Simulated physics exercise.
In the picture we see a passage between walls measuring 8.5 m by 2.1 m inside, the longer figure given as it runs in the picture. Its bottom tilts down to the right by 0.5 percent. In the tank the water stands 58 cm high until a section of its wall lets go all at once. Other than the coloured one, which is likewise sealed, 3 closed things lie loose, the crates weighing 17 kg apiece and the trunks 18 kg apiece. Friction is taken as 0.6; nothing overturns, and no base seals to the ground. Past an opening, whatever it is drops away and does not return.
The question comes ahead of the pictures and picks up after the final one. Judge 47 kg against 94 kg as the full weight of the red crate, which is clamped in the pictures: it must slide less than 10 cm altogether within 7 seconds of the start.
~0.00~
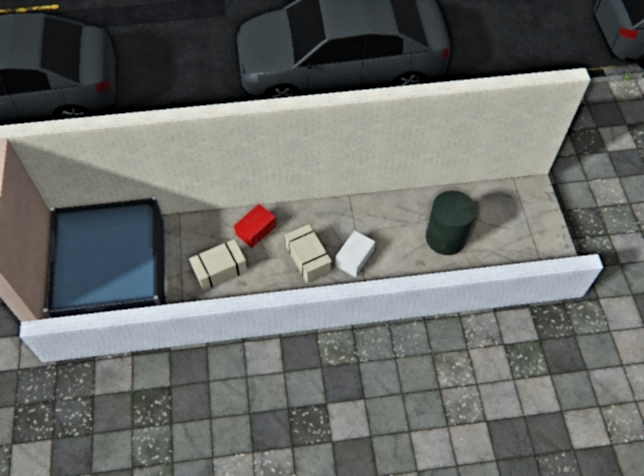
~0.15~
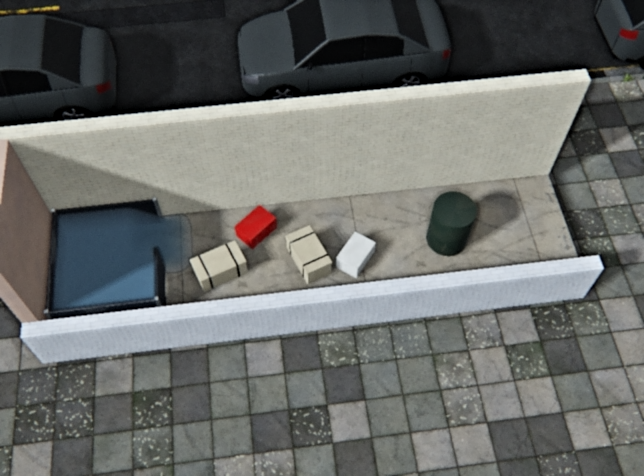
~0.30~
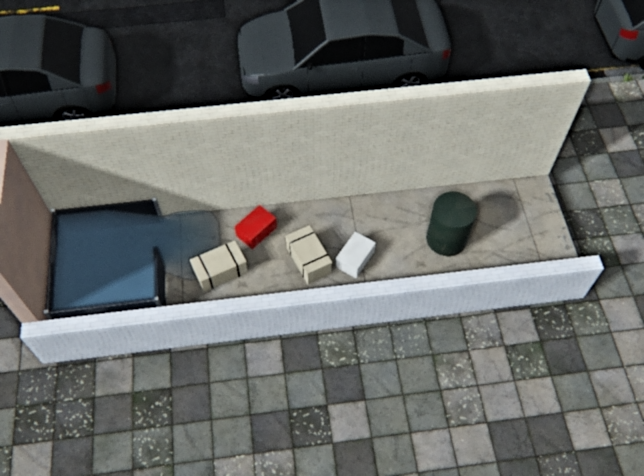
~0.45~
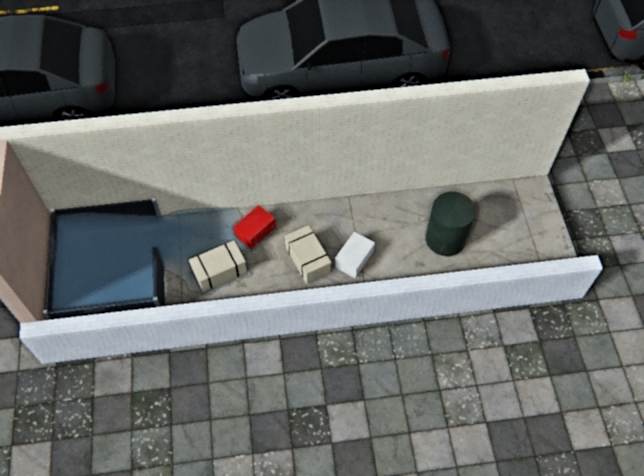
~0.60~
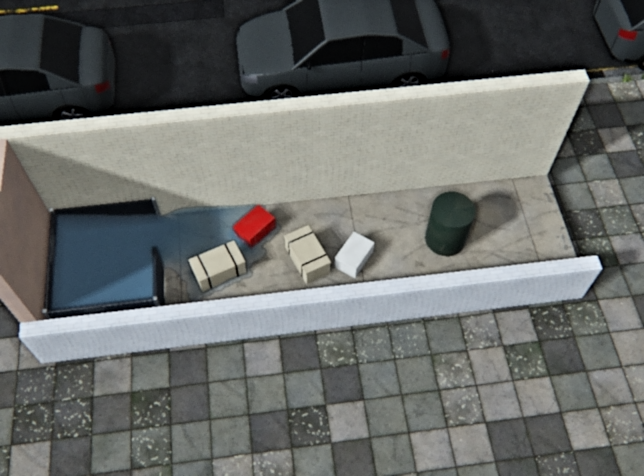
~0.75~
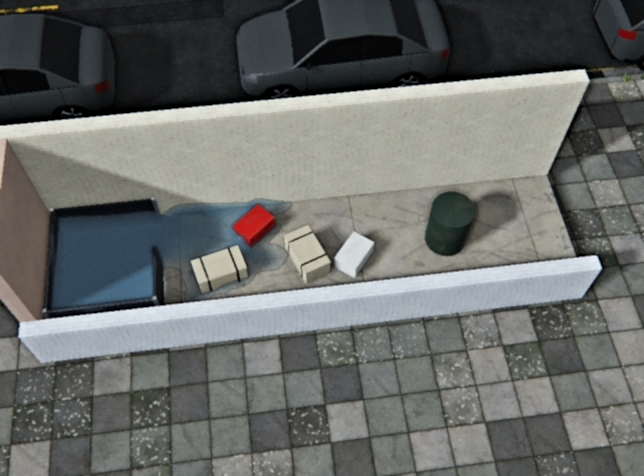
I expect that neither weight holds it.
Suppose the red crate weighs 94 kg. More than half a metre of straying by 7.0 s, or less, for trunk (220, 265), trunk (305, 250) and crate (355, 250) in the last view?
First crosses the line, second stays inside the line, third crosses the line.
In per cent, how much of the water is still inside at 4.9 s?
Around 86 % of the water.
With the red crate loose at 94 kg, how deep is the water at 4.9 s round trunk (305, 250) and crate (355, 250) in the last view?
I'd estimate 5 cm for the first and 10 cm for the second.
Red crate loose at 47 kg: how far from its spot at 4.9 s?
It would be some 200 cm from its spot.
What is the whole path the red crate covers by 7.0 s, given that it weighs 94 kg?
I'd say close to 60 cm in total.
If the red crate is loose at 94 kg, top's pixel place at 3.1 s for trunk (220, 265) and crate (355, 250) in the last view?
I'd say close to (214, 290) and close to (388, 239).
After 1.4 s the red crate would be 65 cm from its start with 47 kg and 11 cm from its start with 94 kg; 16 cm of water round it then.
After 3.1 s the red crate would be 195 cm from its start with 47 kg and 63 cm from its start with 94 kg; 10 cm of water round it then.
After 4.9 s the red crate would be 196 cm from its start with 47 kg and 63 cm from its start with 94 kg; 8 cm of water round it then.
After 7.0 s the red crate would be 196 cm from its start with 47 kg and 63 cm from its start with 94 kg; 7 cm of water round it then.
